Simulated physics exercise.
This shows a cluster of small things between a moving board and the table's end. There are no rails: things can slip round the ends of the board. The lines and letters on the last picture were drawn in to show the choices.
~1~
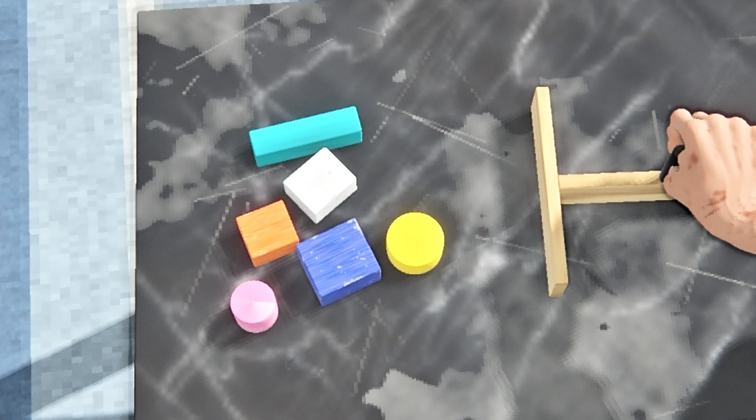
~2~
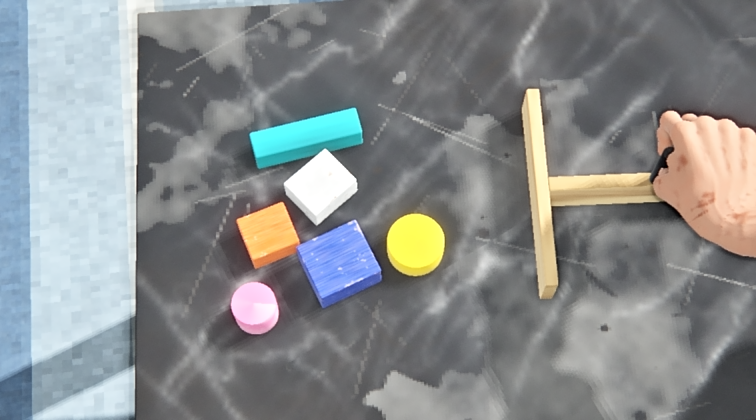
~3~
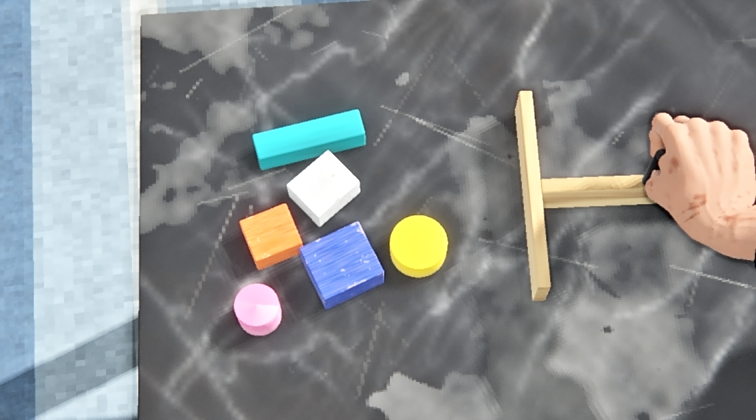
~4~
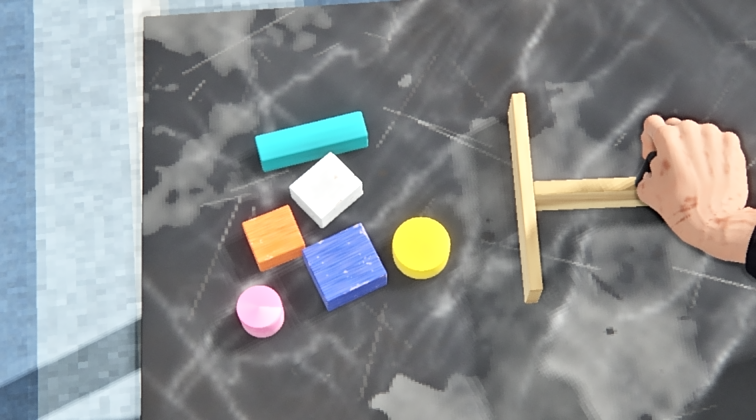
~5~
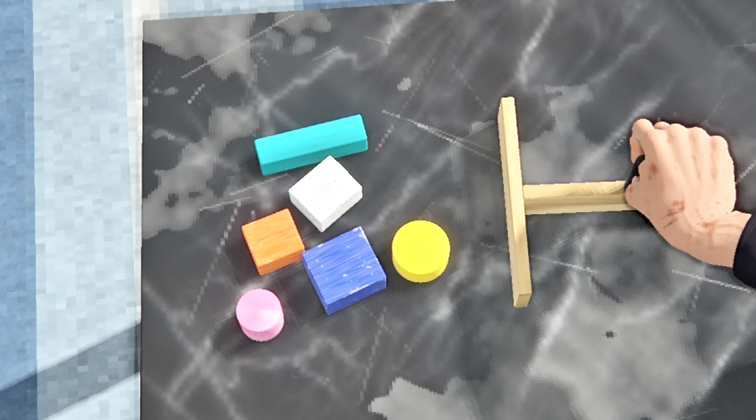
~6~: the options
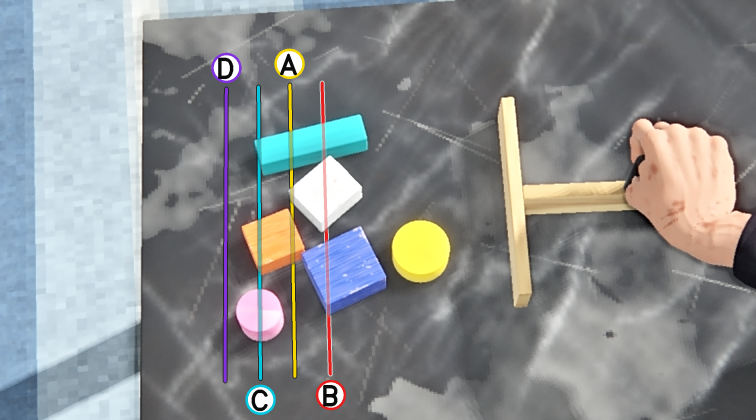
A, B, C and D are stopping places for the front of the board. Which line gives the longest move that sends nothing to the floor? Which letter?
At D, and not beyond.
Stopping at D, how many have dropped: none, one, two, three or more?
In all, none.
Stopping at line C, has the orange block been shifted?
Yes.
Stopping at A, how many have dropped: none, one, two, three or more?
The count is none.
On the copy, A at (292, 224); B at (326, 222); C at (259, 226); D at (226, 228).
On D. First, board (412, 199); blue block (322, 275); yellow tin (379, 254).
Then, board (306, 206); pink tin (209, 357); orange block (222, 234).
Finally, board (226, 212); orange block (153, 235); turquoise stick (170, 144); nothing has fallen.
By contrast, A is safe but short; B is safe but short; C is safe but short.
